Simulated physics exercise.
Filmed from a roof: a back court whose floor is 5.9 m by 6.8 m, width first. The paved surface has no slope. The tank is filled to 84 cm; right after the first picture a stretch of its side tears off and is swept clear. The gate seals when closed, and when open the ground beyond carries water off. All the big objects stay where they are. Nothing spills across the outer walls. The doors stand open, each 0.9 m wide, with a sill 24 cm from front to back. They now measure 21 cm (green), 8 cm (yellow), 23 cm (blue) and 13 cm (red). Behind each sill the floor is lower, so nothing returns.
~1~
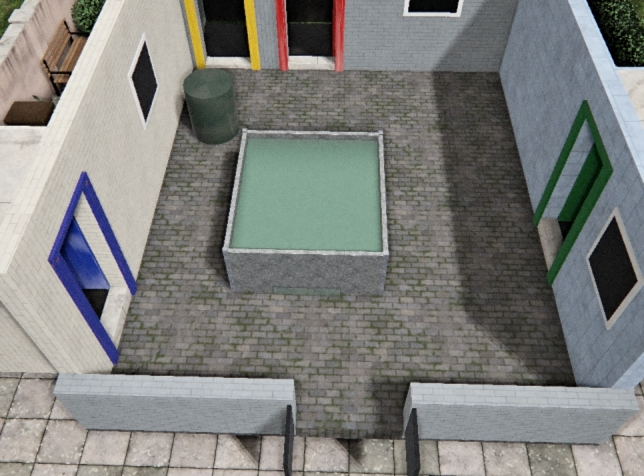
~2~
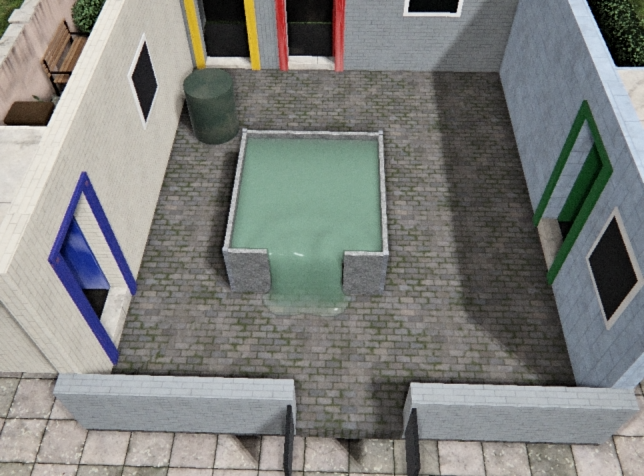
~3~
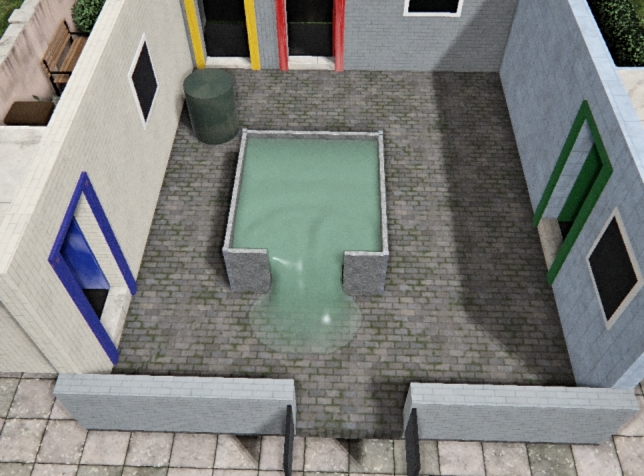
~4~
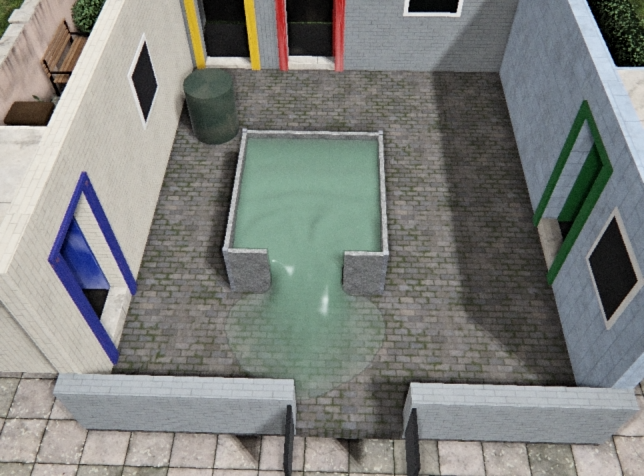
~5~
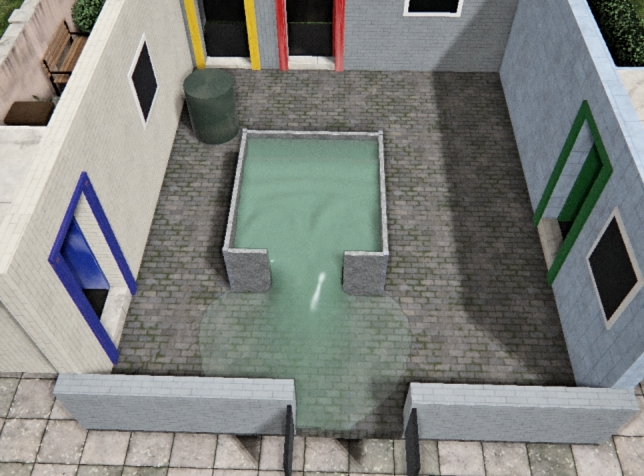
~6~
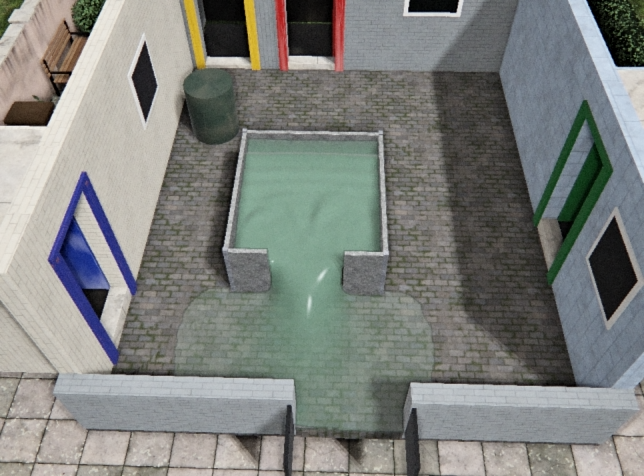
To begin with, a raised tank of still green water stands in a paved courtyard among walls with coloured doorways. A section of its near side disappears, and water pours through the gap onto the paving. The sheet fans out toward the front opening and spreads sideways along the low front walls.
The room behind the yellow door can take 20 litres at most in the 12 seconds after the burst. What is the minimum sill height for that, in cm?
Close to 6 cm is just enough.
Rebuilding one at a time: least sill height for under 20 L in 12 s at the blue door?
About 17 cm at blue.
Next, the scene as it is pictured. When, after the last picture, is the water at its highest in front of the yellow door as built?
At about 5.5 s.
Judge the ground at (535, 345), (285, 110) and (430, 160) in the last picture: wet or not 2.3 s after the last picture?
In that order: Under water, dry, not reached.
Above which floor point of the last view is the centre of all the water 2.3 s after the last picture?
At about (292, 267).
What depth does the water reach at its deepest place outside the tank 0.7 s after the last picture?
Roughly 50 cm.
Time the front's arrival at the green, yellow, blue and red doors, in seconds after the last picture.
Green 2.2 s, yellow 3.8 s, blue 0.6 s, red 3.8 s.
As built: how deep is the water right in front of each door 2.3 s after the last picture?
Depths in cm: Green 2, yellow 0, blue 21, red 0.
Then, 0.7 s after the last picture water covers 20 % of the floor, deepest (50 cm) near (300, 296); it has not reached the yellow door.
Then, 2.3 s after the last picture water covers 35 % of the floor, deepest (33 cm) near (119, 403); it has not reached the yellow door.
Then, 11.3 s after the last picture water covers 95 % of the floor, deepest (9 cm) near (264, 407); 6 cm at the yellow door, 4 litres in over its 8 cm sill.
At the yellow door as built, the water peaked near 9 cm, 5.3 s after the last picture.
Run again over the same 12 s with other heights there, 35 litres in over 5 cm, 10 litres over 7 cm. The limit of 20 litres is kept from about 6 cm up.
